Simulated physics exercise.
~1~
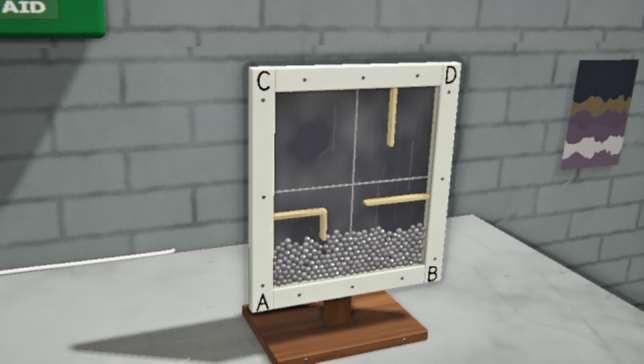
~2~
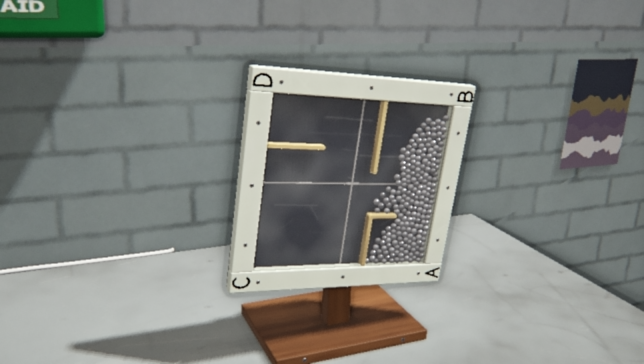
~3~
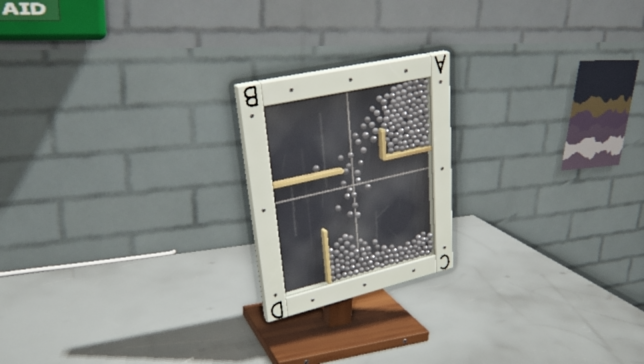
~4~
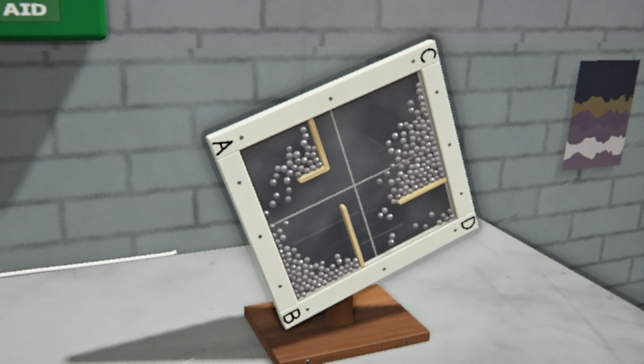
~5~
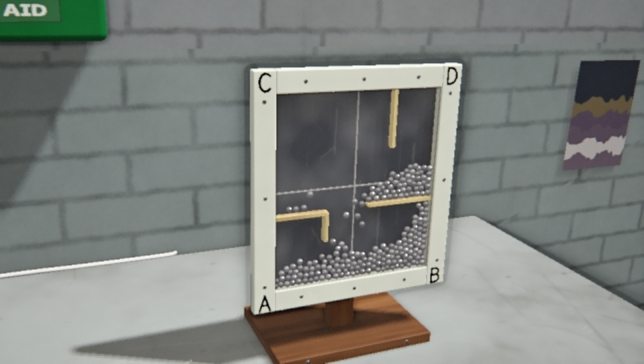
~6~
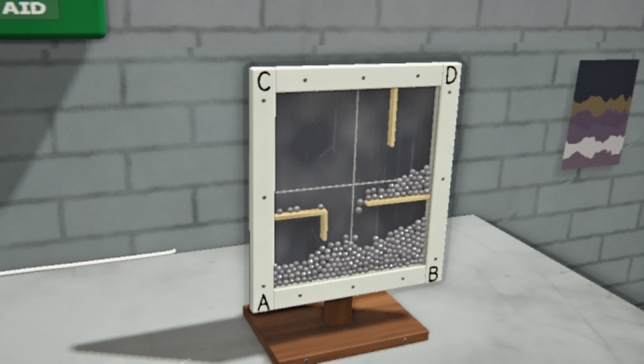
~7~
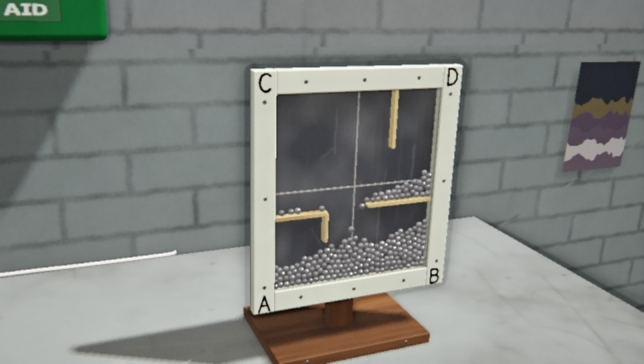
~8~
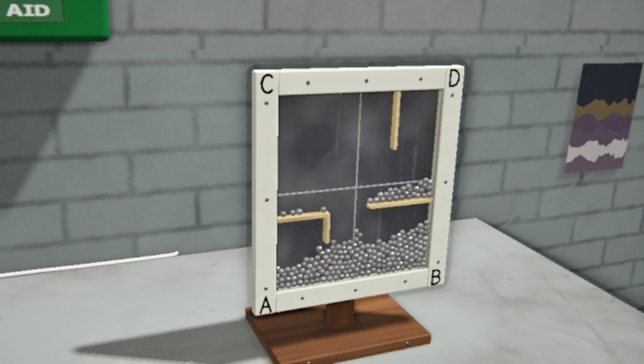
A square framed maze of steel beads turns fully around, and the beads settle low.
